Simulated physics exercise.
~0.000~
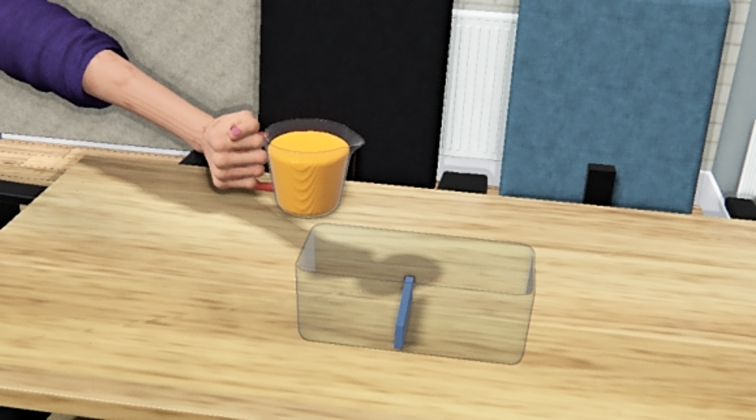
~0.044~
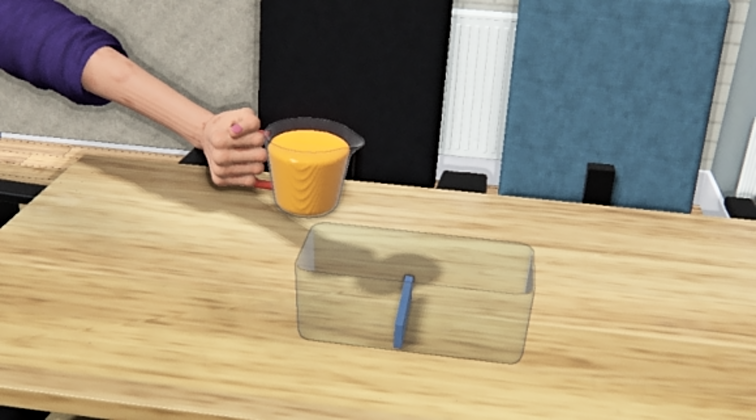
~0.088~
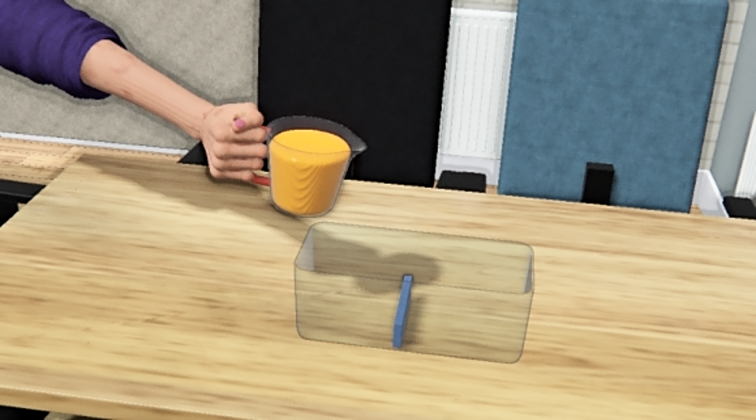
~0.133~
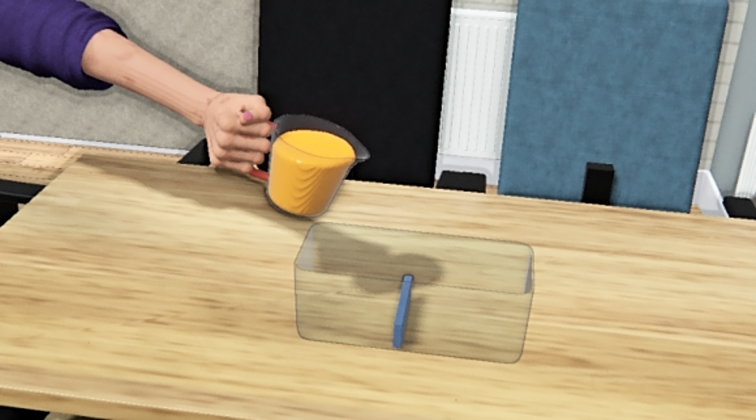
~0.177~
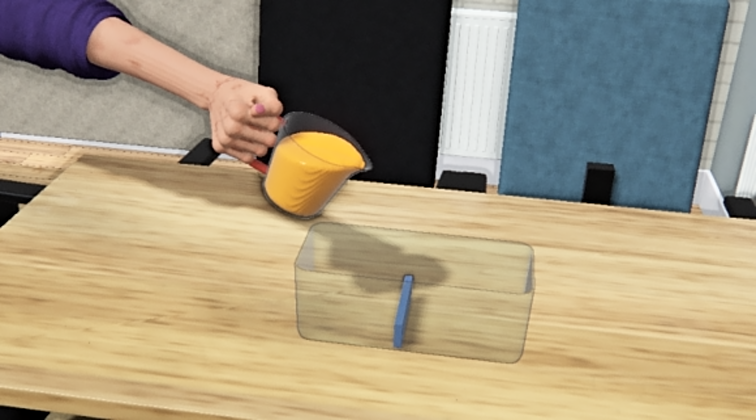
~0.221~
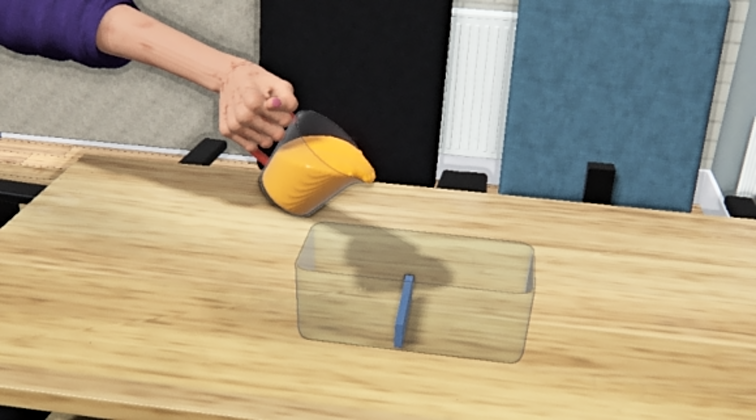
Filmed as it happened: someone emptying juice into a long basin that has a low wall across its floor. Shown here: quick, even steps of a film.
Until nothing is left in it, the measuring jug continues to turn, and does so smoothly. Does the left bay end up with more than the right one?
The fullest part is going to be the left one.
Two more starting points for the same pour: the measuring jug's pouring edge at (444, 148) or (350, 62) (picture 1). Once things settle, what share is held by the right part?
It works out to around 85 % and then around 20 %.
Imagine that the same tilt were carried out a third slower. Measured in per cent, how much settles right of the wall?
Near 25 %.
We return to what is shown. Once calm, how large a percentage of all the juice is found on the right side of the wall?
About 20 per cent.
By 0.48 s the tilt is 108° and 30 per cent is still to pour, 35 is left of the wall and 12 right of it.
By 0.66 s the tilt is 116° and 1 per cent is still to pour, 77 is left of the wall and 15 right of it.
By 0.86 s the tilt is 116° and 0 per cent is still to pour, 77 is left of the wall and 20 right of it.
By 1.07 s the tilt is 116° and 0 per cent is still to pour, 77 is left of the wall and 21 right of it.
At rest 77 per cent lies left of the wall, 21 right of it and 2 outside.
